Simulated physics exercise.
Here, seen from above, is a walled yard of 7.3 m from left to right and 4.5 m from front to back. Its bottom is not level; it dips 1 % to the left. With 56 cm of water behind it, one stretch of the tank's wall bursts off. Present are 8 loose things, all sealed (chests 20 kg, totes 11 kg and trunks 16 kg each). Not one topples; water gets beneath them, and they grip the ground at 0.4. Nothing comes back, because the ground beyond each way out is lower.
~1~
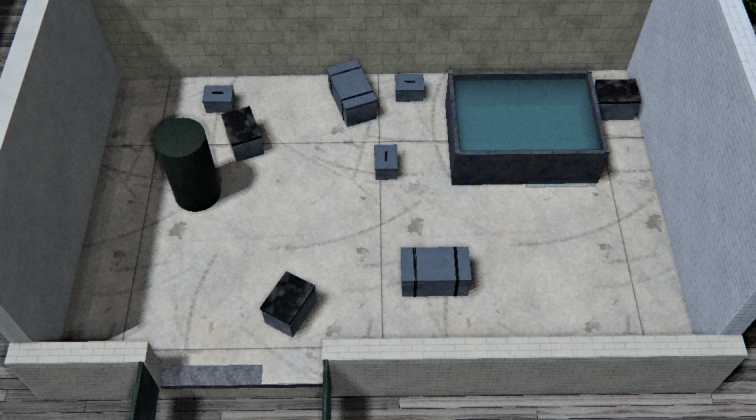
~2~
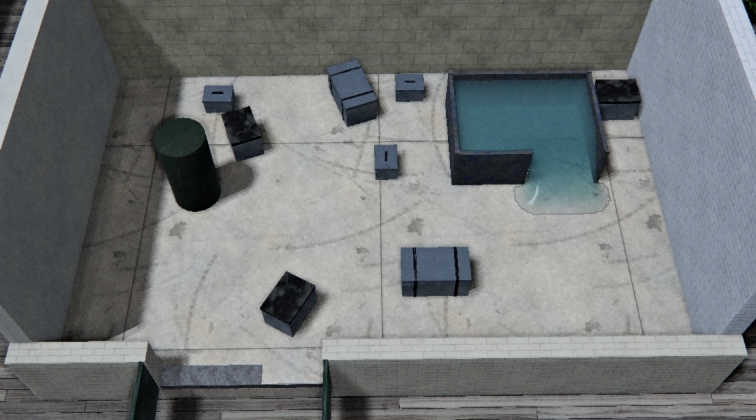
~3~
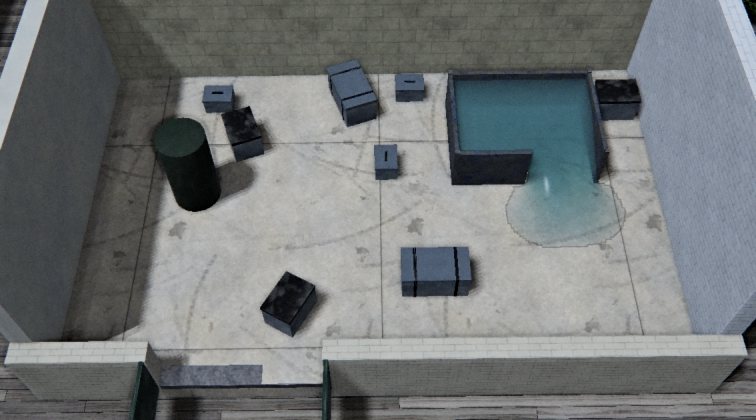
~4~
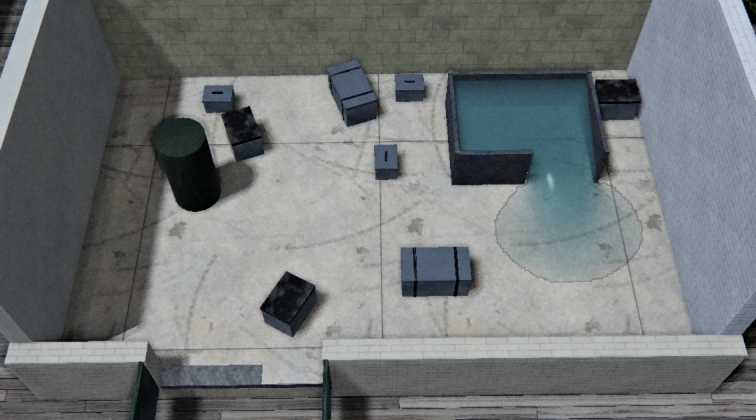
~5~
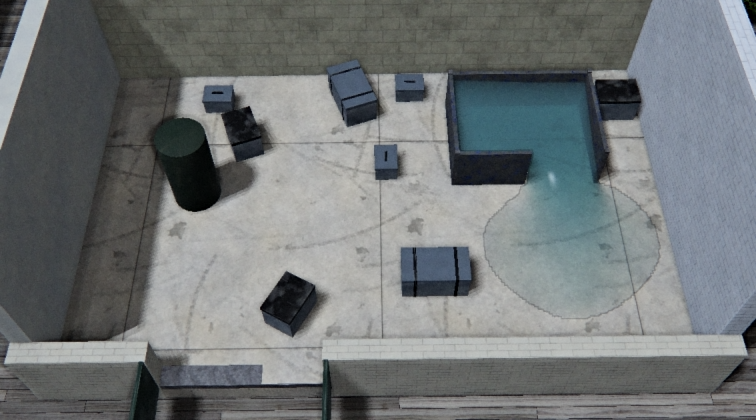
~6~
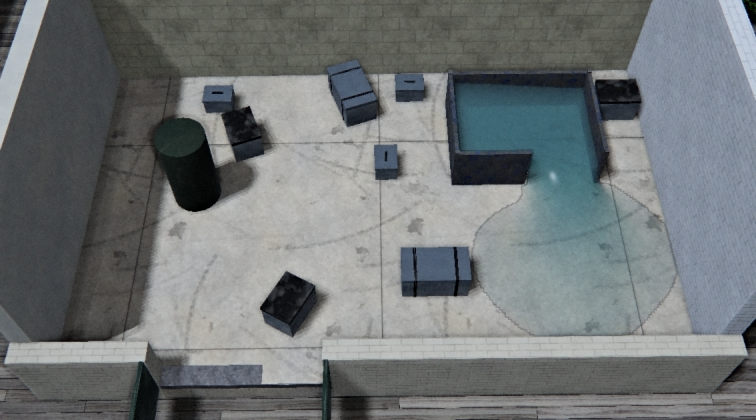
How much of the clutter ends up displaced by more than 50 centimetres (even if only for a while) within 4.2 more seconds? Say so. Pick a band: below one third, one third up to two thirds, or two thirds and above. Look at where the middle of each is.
The share is below one third.
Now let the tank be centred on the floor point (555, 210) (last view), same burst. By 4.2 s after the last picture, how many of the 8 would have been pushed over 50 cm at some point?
Count: 3.
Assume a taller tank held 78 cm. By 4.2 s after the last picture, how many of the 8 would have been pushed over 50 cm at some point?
It would come to 2 of them.
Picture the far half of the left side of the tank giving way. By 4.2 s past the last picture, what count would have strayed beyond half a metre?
Count: 4.
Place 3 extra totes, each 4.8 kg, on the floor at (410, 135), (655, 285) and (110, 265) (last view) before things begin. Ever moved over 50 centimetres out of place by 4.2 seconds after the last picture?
Each in turn ends up within the limit, beyond the limit, within the limit.
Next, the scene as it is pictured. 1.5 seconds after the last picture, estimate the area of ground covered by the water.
The covered patch comes to about 10.0 m2.
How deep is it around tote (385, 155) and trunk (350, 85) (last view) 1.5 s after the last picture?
About 0 and 0 cm.
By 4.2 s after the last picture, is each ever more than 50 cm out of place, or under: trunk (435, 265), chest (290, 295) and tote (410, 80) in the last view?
In order: Farther, farther and not as far.
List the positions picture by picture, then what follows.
In the first picture, a chest at (619, 90) rests on the ground; a chest at (288, 296) rests on the ground; water covers 2.4 m2; 0 of 8 have shifted.
In the second picture, a chest at (619, 90), on the bottom; a chest at (288, 296) rests on the ground; 2.9 m2 under water; 0 of 8 have shifted.
In the third picture, a chest at (619, 90) rests on the ground; a chest at (288, 296), on the bottom; water covers 3.5 m2; 0 of 8 have shifted.
In the fourth picture, a chest at (619, 90), on the bottom; a chest at (288, 296), on the bottom; 4.4 m2 under water; 0 of 8 have shifted.
In the fifth picture, a chest at (619, 90) rests on the ground; a chest at (288, 296), on the bottom; water covers 5.4 m2; 0 of 8 have shifted.
In the sixth picture, a chest at (619, 90) rests on the ground; a chest at (288, 296) rests on the ground; 6.6 m2 under water; 0 of 8 have shifted.
Then, 0.4 s after the last picture 0 of 8 are over 50 cm from their spots; 0 afloat.
Then, 1.5 s after the last picture 0 of 8 are over 50 cm from their spots; 0 afloat.
Then, 2.8 s after the last picture 0 of 8 are over 50 cm from their spots; 0 afloat.
Then, 4.2 s after the last picture 2 of 8 are over 50 cm from their spots, and 2 have been at some point; 0 afloat.
